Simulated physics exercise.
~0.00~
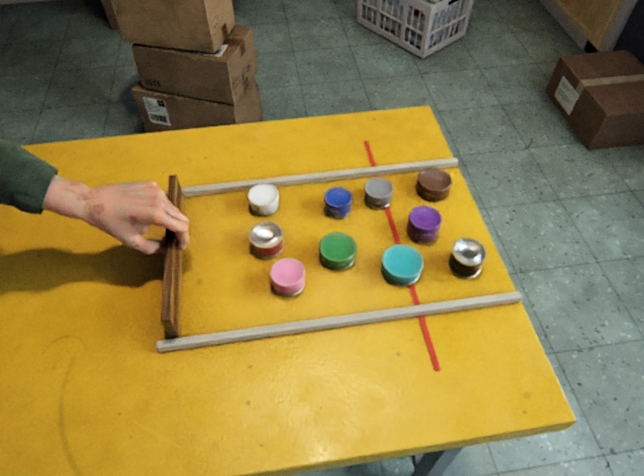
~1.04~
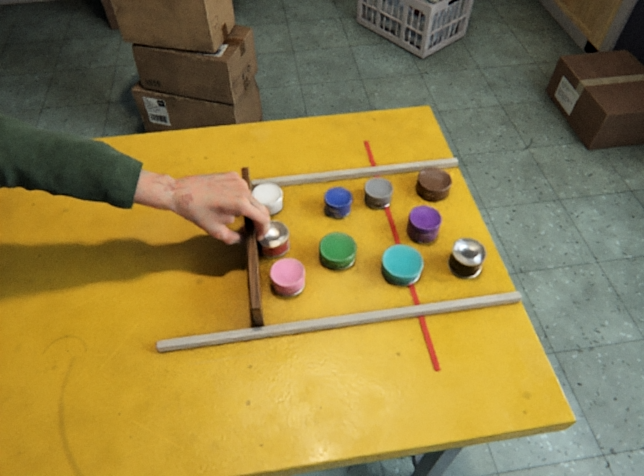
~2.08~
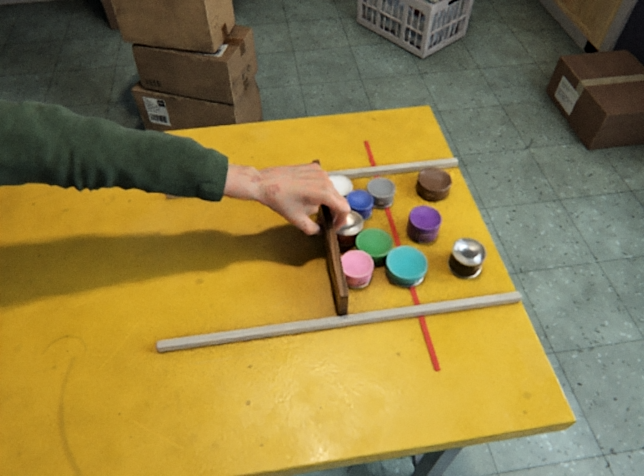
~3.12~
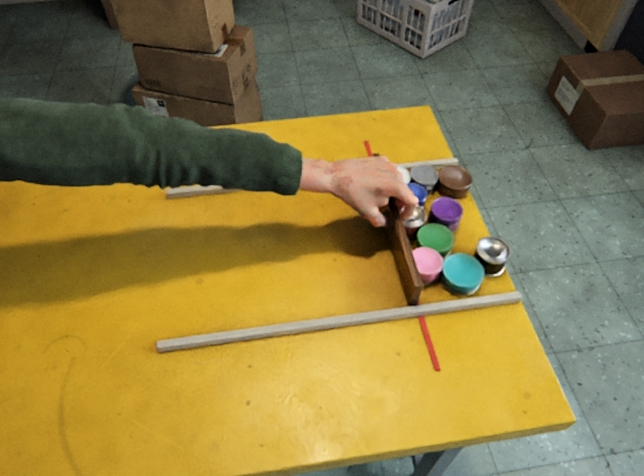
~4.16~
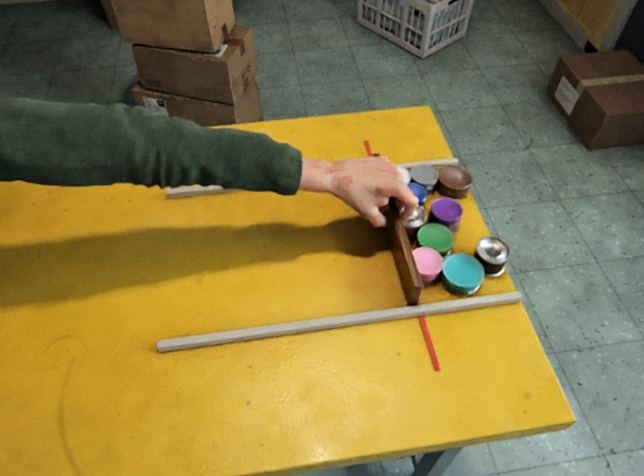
A hand in a green sleeve grips an upright wooden board at the left end of two pale rails on a yellow table, with ten small tins and pots scattered between them. The hand slides the board right, reaching the red, silver-topped tin first. Continuing right, it gathers the white, pink, blue and green ones into a moving cluster. The push carries them toward the table's right edge, crowding the turquoise, purple, brown and black ones. The board stops at the red tape and stays upright, with every piece still on the table.
